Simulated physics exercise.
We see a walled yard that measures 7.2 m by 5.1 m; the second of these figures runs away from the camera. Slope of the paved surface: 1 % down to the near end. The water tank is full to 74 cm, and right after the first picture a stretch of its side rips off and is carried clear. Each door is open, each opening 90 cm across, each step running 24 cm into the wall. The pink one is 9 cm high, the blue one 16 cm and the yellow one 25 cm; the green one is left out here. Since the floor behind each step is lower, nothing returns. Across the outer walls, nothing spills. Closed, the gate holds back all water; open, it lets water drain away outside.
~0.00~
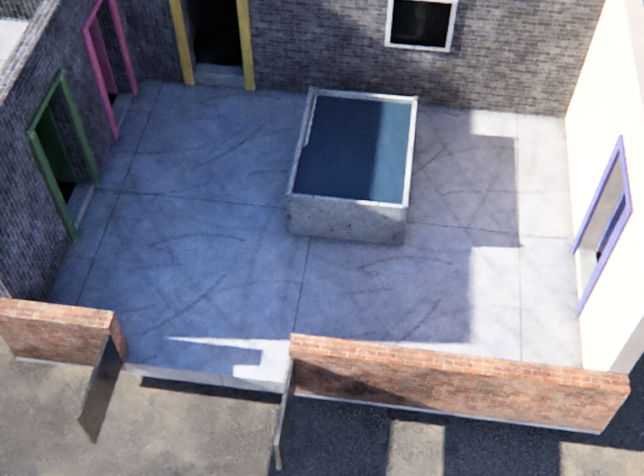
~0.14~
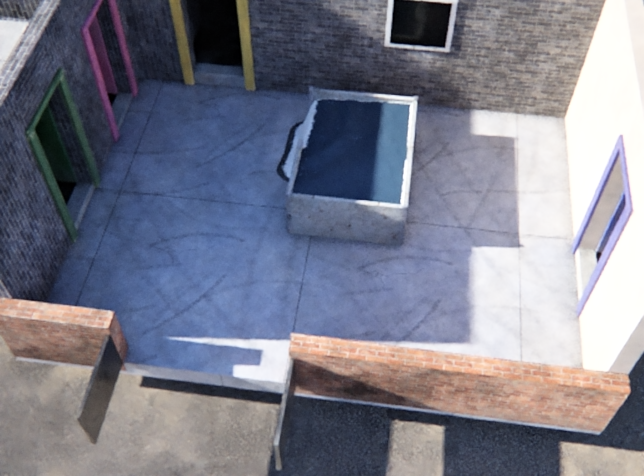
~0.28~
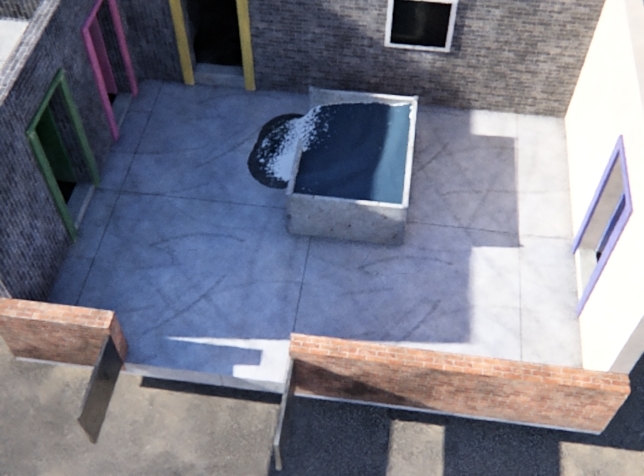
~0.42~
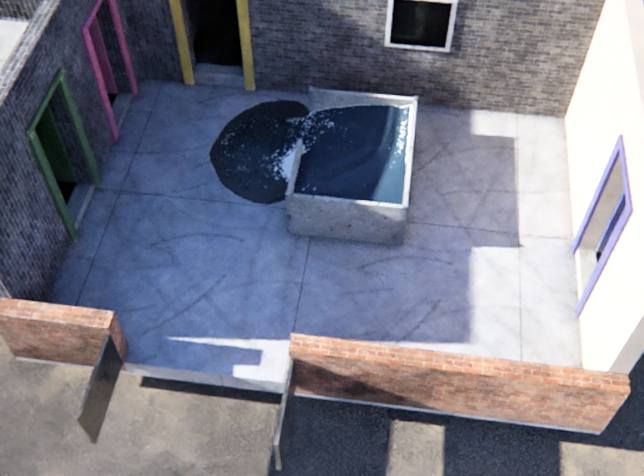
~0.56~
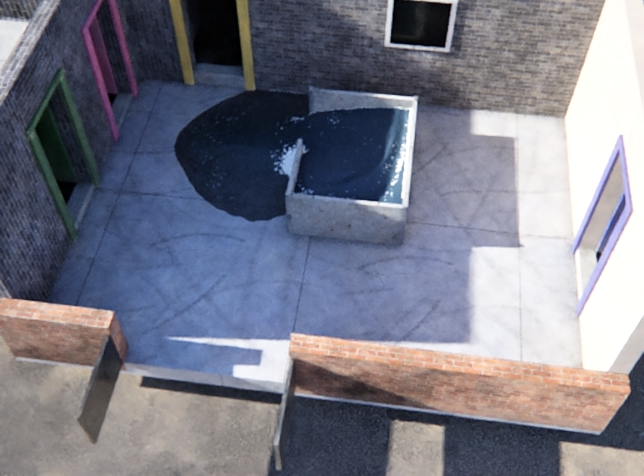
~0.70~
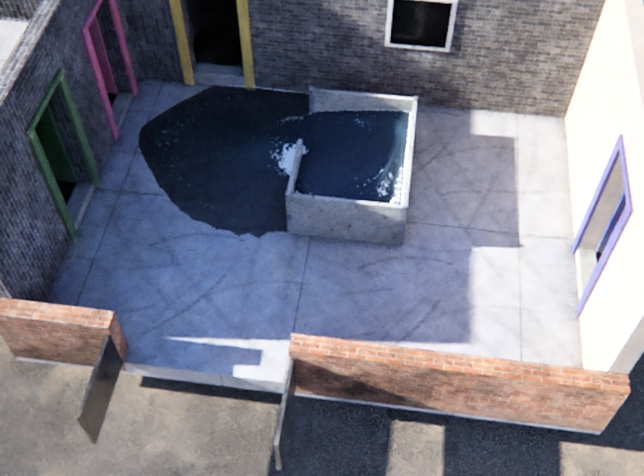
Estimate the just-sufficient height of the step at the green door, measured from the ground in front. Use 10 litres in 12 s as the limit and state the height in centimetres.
I would say 14.5 cm.
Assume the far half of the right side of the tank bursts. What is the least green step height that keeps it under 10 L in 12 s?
At least roughly 8.5 centimetres tall.
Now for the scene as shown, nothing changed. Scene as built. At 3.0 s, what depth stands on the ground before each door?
Lab note, cm: Green 15; pink 27; blue 0; yellow 17.
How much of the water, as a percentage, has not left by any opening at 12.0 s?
Roughly 60 in a hundred.
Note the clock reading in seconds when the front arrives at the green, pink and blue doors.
Arrives: Green 1.2 s / pink 0.8 s / blue 8.5 s.
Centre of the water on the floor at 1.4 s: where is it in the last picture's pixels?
It lies near (290, 161) in the last picture.
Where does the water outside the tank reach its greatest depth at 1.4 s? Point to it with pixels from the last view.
About (141, 80).
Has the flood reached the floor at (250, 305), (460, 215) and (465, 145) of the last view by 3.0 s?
In the order asked: Untouched, untouched, untouched.
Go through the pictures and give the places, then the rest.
Still water, 74 cm deep, in the water tank at (355, 148); the green door at (68, 165) is dry, in the first picture.
The front is at (282, 171), 0.3 m from the gap at (308, 139); 0.3 m2 of floor is wet, 74 cm left at the back, in the second picture.
The front is at (253, 162), 0.8 m from the gap at (308, 141); 1.0 m2 of floor is wet, 74 cm left at the back, in the third picture.
The front is at (217, 156), 1.4 m from the gap at (308, 143); 2.3 m2 of floor is wet, 68 cm left at the back, in the fourth picture.
Water pours out at (308, 143) and has run 2.0 m, to (181, 149); about 6 cm deep outside, 63 cm at the back, in the fifth picture.
The front is at (145, 143), 2.6 m from the gap at (308, 143); 5.8 m2 of floor is wet, 64 cm left at the back; 1.2 m in a straight line remain to the green door at (68, 165), in the sixth picture.
After 1.4 s water covers 30 % of the floor, deepest (47 cm) near (141, 80); 14 cm at the green door, 0 litres in over its 14 cm step.
After 3.0 s water covers 35 % of the floor, deepest (28 cm) near (119, 132); 15 cm at the green door, 9 litres in over its 14 cm step.
After 12.0 s water covers 85 % of the floor, deepest (10 cm) near (35, 334); 5 cm at the green door, 12 litres in over its 14 cm step.
At the green door as built, the water arrived by 1.3 s and peaked near 19 cm at 2.0 s.
With a step of 11.5 cm, 26 litres would have come in within the 12 s; with 18 cm, 2 litres. So under 10 litres takes about 14.5 cm.
